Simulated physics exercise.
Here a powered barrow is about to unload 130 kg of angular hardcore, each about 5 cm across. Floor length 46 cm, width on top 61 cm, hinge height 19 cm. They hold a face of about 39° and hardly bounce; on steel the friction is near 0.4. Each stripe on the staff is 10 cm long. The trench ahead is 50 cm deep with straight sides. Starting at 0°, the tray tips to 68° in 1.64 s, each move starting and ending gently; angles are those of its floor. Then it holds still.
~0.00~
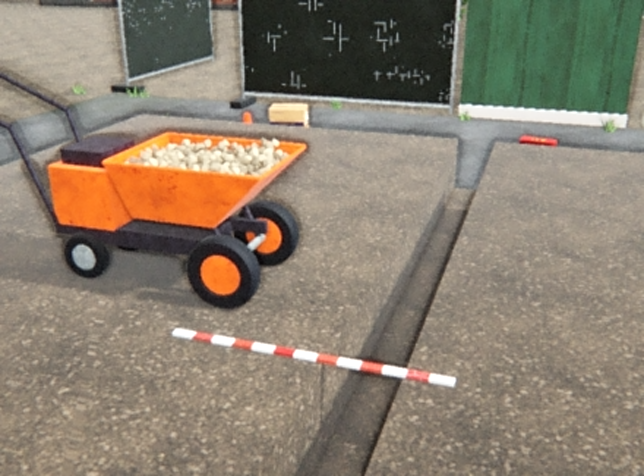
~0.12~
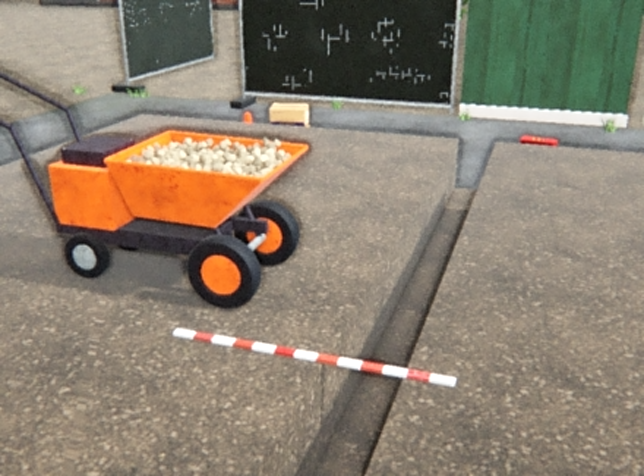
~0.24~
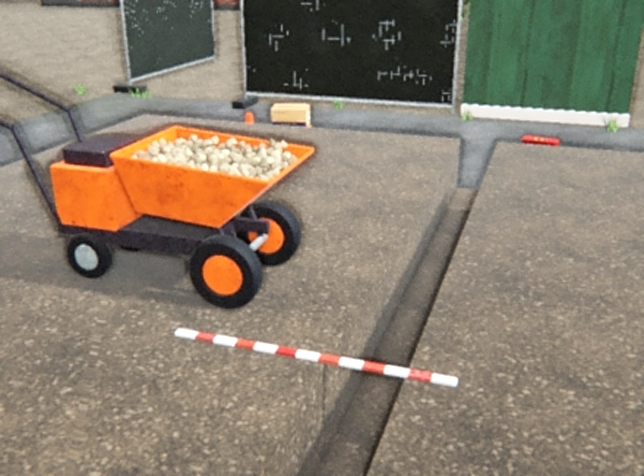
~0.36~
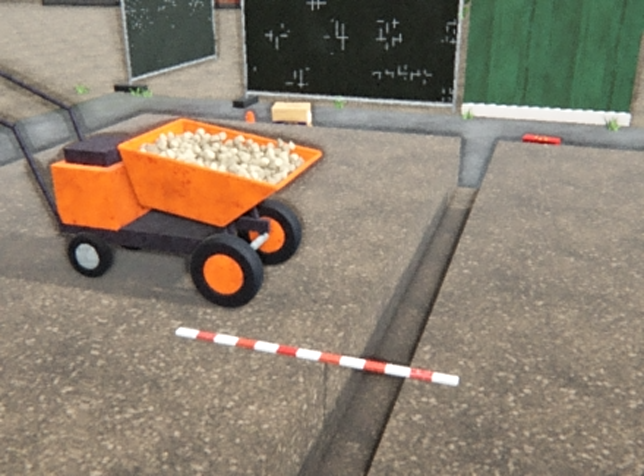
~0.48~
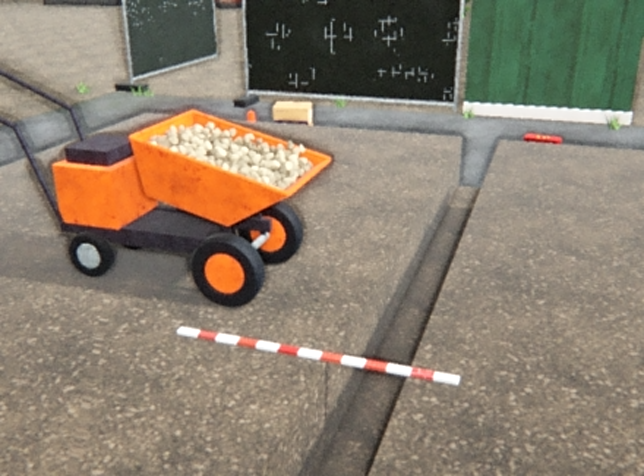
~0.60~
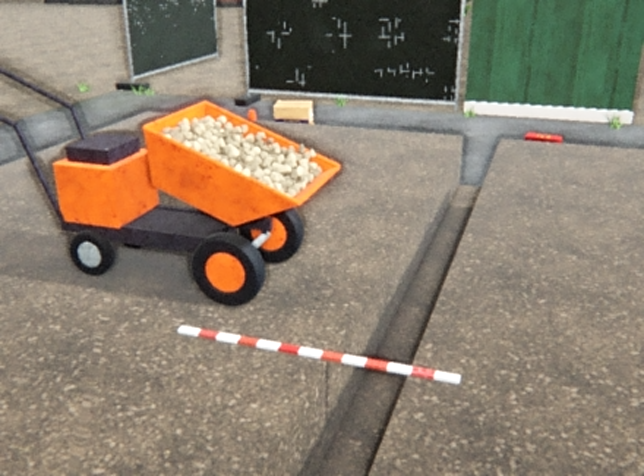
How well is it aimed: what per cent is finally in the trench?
About 100 per cent.
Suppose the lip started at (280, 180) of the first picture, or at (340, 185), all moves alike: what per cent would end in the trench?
Near 100 per cent from the first place, 25 from the second.
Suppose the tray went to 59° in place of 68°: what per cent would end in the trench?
Then about 55 per cent.
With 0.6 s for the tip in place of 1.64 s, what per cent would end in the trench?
Then about 95 per cent.
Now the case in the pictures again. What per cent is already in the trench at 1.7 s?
About 30 per cent by then.
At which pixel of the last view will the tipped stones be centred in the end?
Near (394, 369).
After 1.2 s the floor is at 57°; 99 % in the tray; the foremost stones are at (351, 262).
After 1.7 s the floor is at 68°; 68 % in the tray, 2 % short of the trench, 30 % in the trench; the foremost stones are at (420, 391).
After 2.1 s the floor is at 68°; 36 % in the tray, 1 % short of the trench, 63 % in the trench; the foremost stones are at (430, 357).
After 4.0 s the floor is at 68°; 0 % in the tray, 100 % in the trench; the foremost stones are at (433, 347).
